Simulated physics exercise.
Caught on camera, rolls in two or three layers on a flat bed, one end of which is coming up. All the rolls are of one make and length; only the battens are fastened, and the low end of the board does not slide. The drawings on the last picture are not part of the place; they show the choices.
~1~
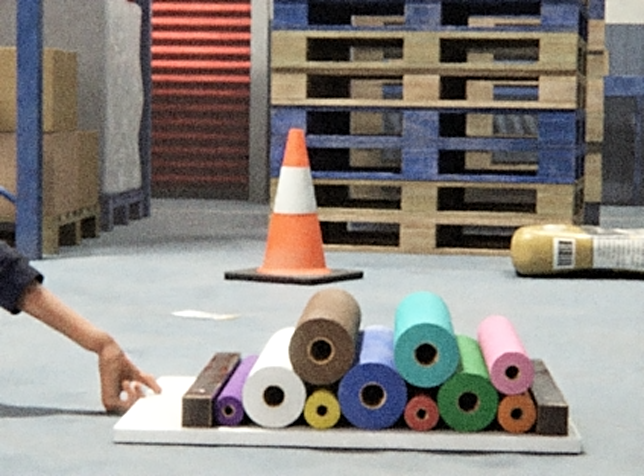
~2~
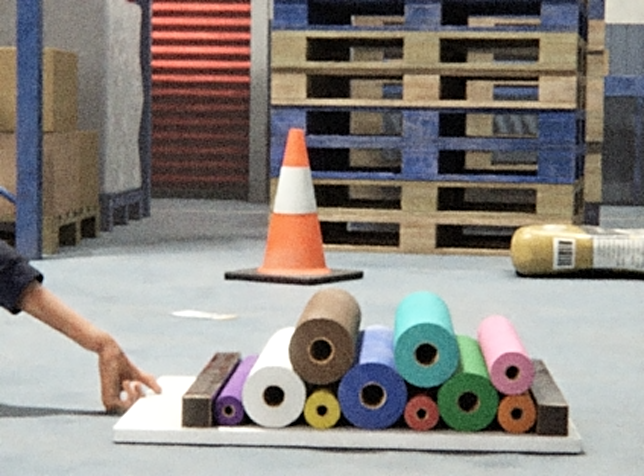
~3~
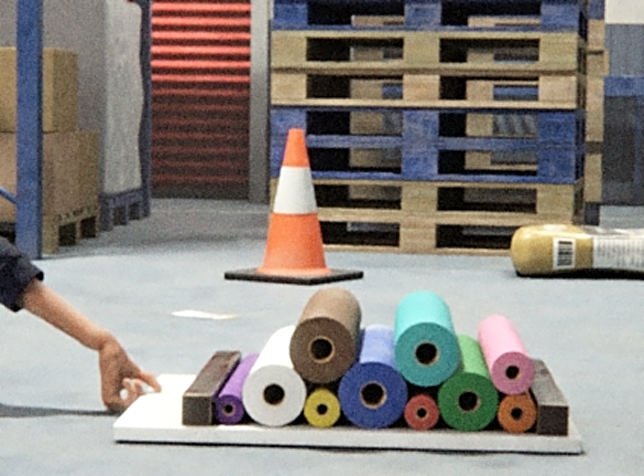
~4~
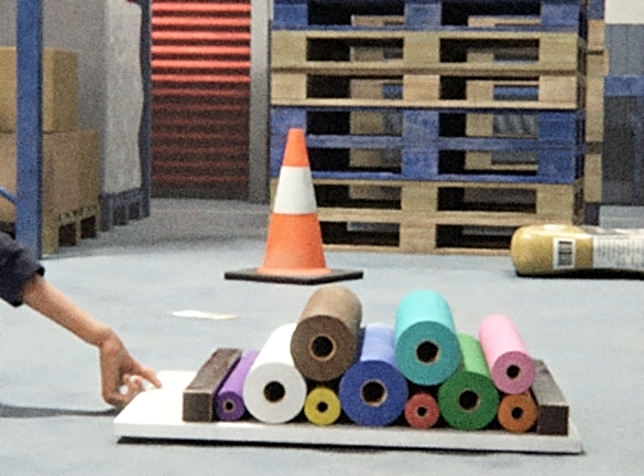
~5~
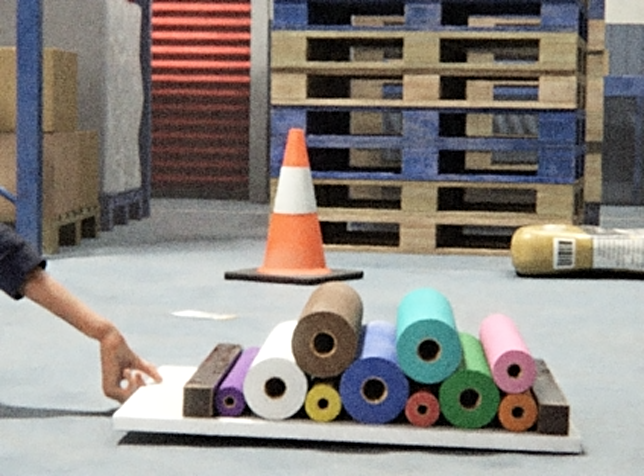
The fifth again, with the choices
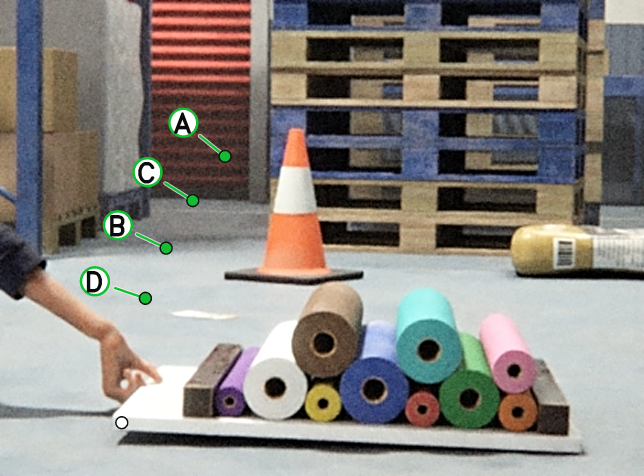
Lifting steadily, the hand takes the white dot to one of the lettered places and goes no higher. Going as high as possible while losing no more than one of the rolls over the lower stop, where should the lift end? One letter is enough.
Lift it to A and no more.
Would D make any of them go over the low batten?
Yes.
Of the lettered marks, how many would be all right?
Four of them.
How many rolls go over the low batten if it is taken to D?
With D, one.
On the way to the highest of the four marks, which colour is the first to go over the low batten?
First is the pink one.
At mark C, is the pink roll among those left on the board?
No, with C.
On the marked copy, A at (225, 156); B at (166, 248); C at (193, 200); D at (145, 298); the white dot at (122, 423).
Following A. Soon after the start, board at 20°.
Later, board at 38°.
In the end, board at 38°, one over the low batten (pink).
As for the rest, B one over the low batten (pink); C one over the low batten (pink); D one over the low batten (pink).
